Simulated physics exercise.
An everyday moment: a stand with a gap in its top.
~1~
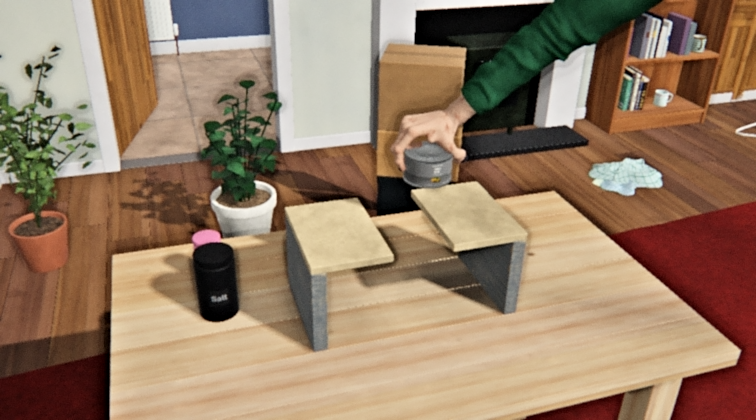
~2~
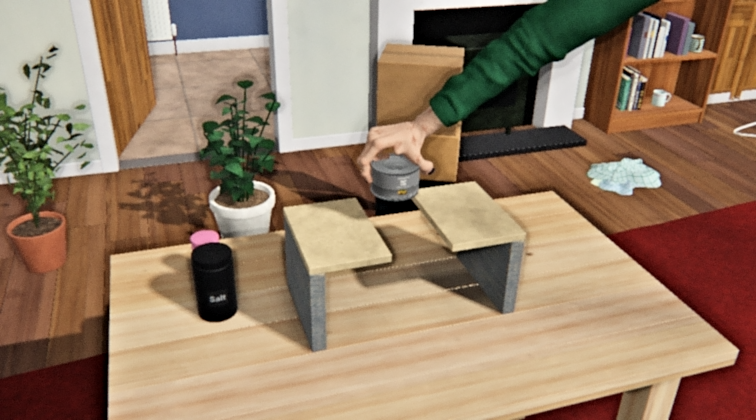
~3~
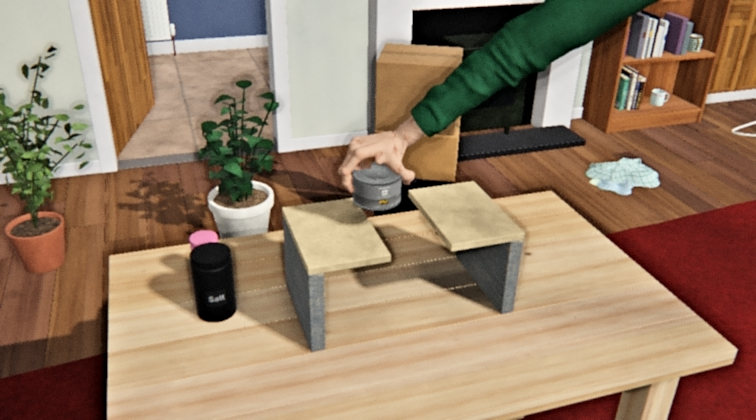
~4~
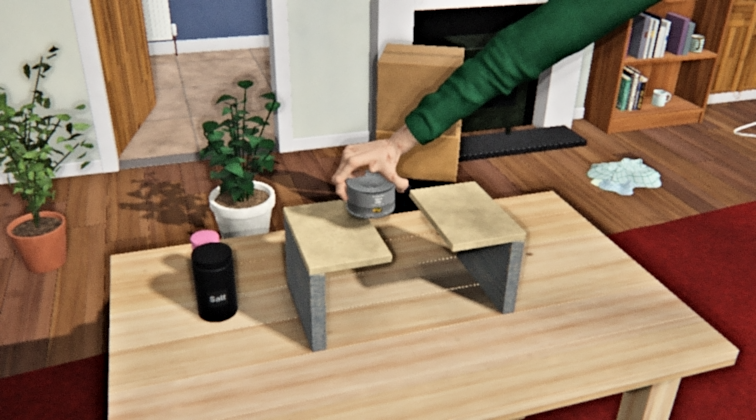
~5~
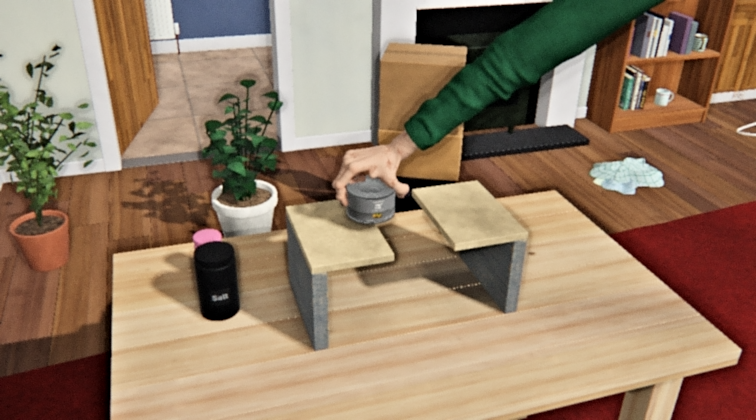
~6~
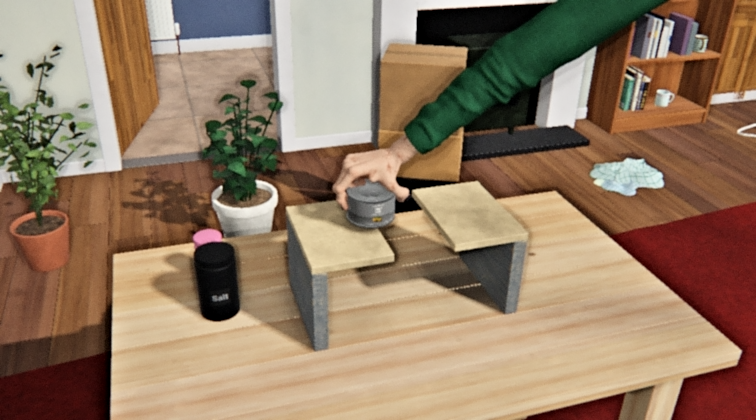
A hand in a green sleeve carried a small grey tub leftward and slightly down to the gap between two raised boards on a wooden table, then held it there, nearly still.
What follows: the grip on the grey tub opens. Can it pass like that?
Outcome: The tub lodges.
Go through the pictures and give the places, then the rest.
In the first picture, being brought over the gap; grey tub (428, 165).
In the second picture, being brought over the gap; grey tub (395, 176).
In the third picture, being brought over the gap; grey tub (377, 186).
In the fourth picture, being brought over the gap; grey tub (371, 194).
In the fifth picture, being brought over the gap; grey tub (371, 199).
In the sixth picture, held still over the gap; grey tub (371, 203).
Then, 0.20 s later than the last frame, grey tub moved a little near (371, 212).
Then, 0.60 s later than the last frame, grey tub resting near (371, 212).
When it is over, all 3 as before. End places, in pixels of the last picture, grey tub near (371, 212). The tub stays on top.
